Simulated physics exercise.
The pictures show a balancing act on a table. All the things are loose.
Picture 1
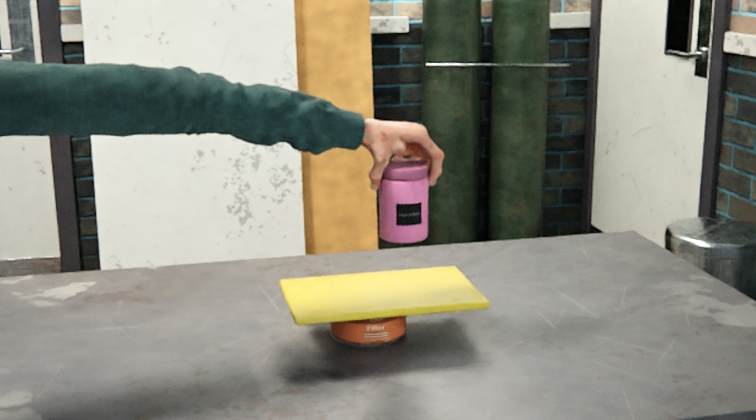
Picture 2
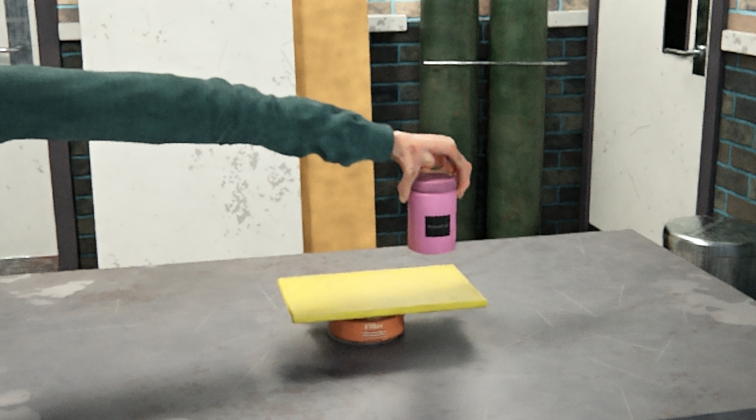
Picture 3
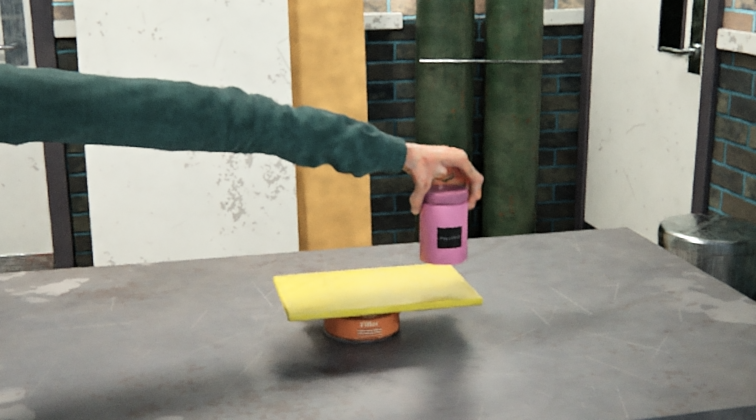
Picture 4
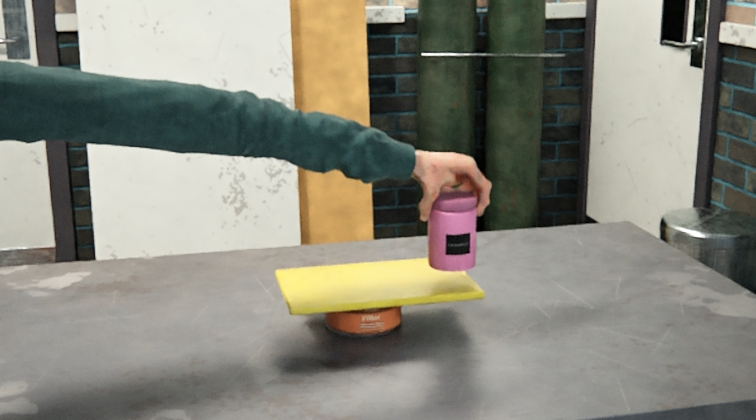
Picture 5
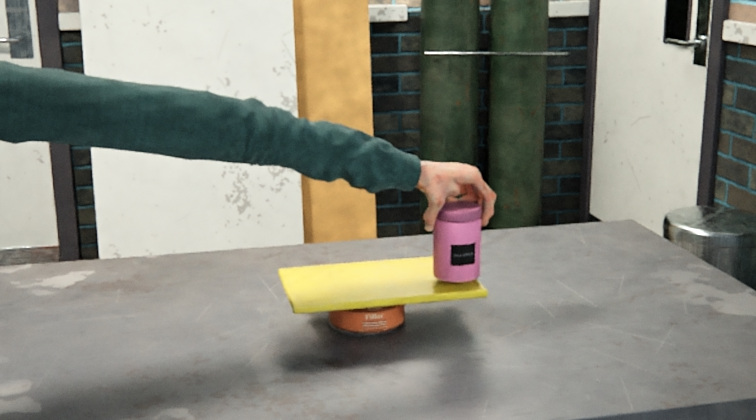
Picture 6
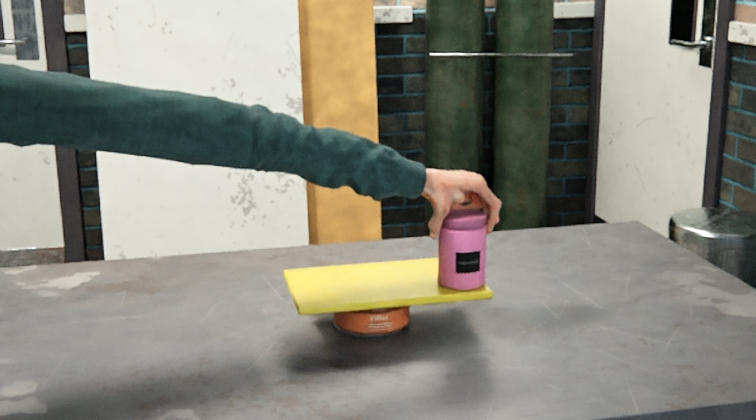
Hand in a green sleeve lowering a pink jar onto the right end of a yellow board resting on an orange tin.
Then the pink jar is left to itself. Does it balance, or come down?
The stack gives way.
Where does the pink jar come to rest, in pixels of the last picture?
Around (560, 306).
Then, 0.30 s later than the last frame, pink jar now fallen; yellow lid tilted by 30°.
Then, 0.40 s later than the last frame, yellow lid tilted by 28°.
Then, 0.60 s later than the last frame, things are still on the move.
Then, 1.40 s later than the last frame, nothing new.
When it is over, fallen, pink jar; the other 2 as before. End places, in pixels of the last picture, pink jar near (560, 306). The stack loses its balance.
